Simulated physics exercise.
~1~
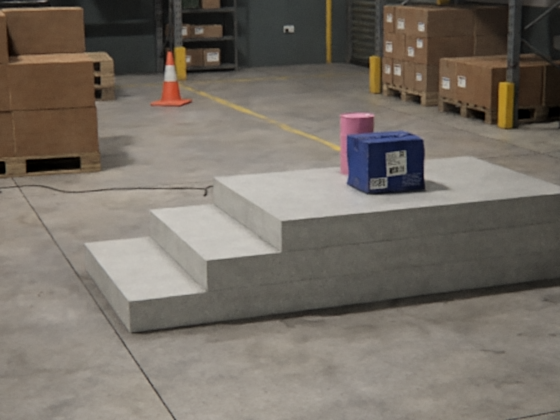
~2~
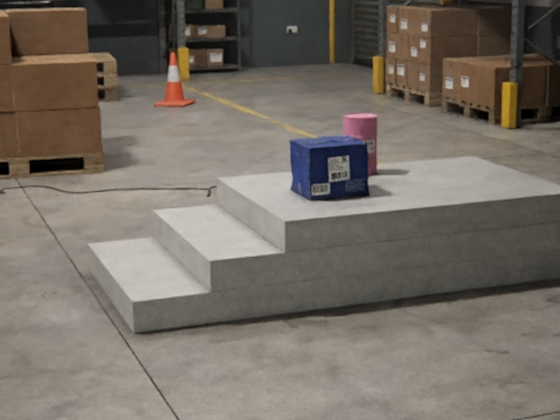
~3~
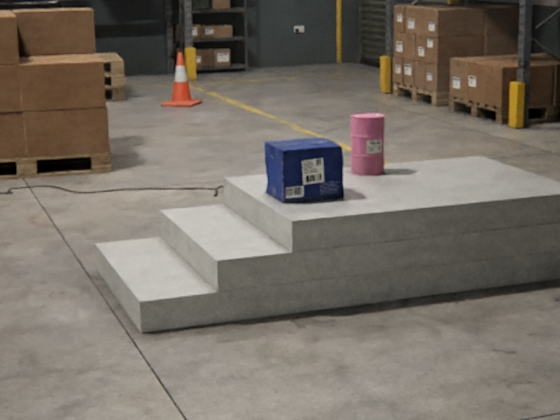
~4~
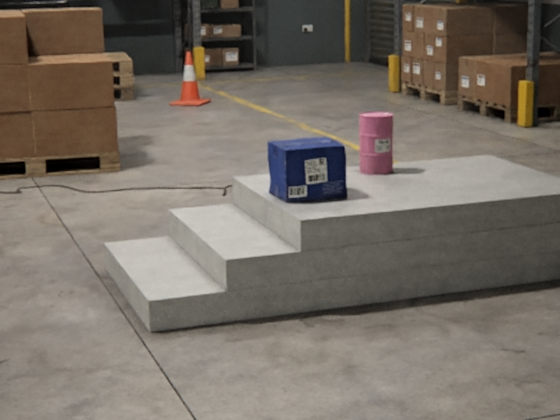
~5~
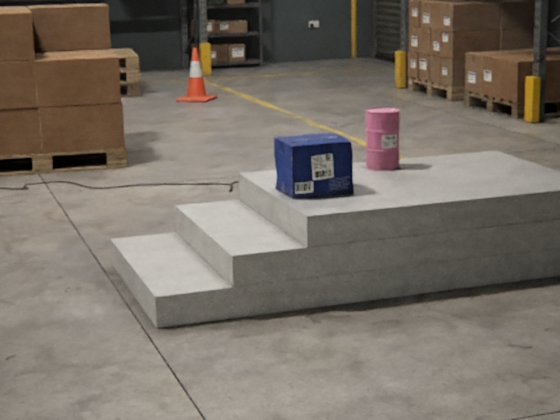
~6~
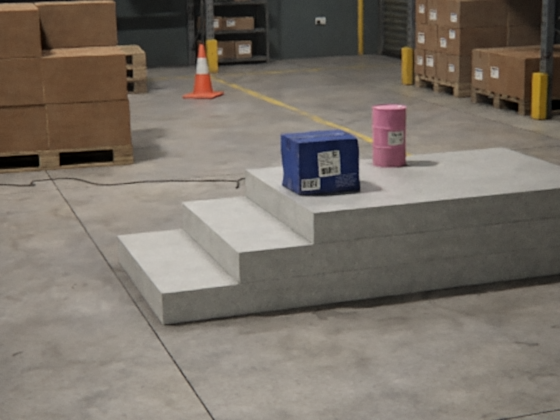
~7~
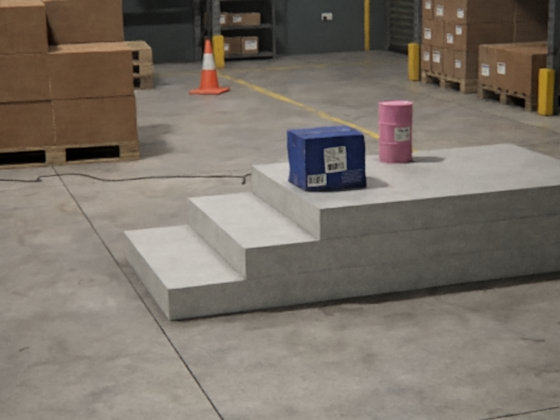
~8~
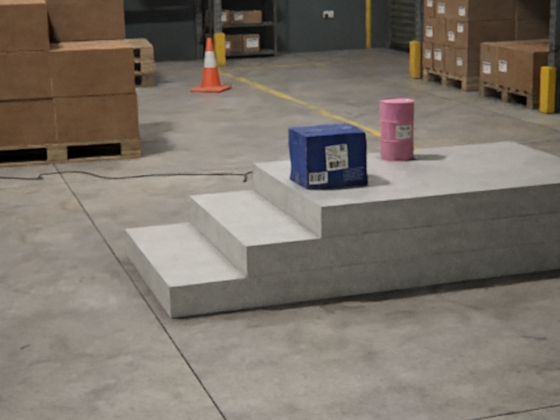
Blue parcel sliding left across a concrete landing past a pink canister, stopping near the top of the steps without going down.
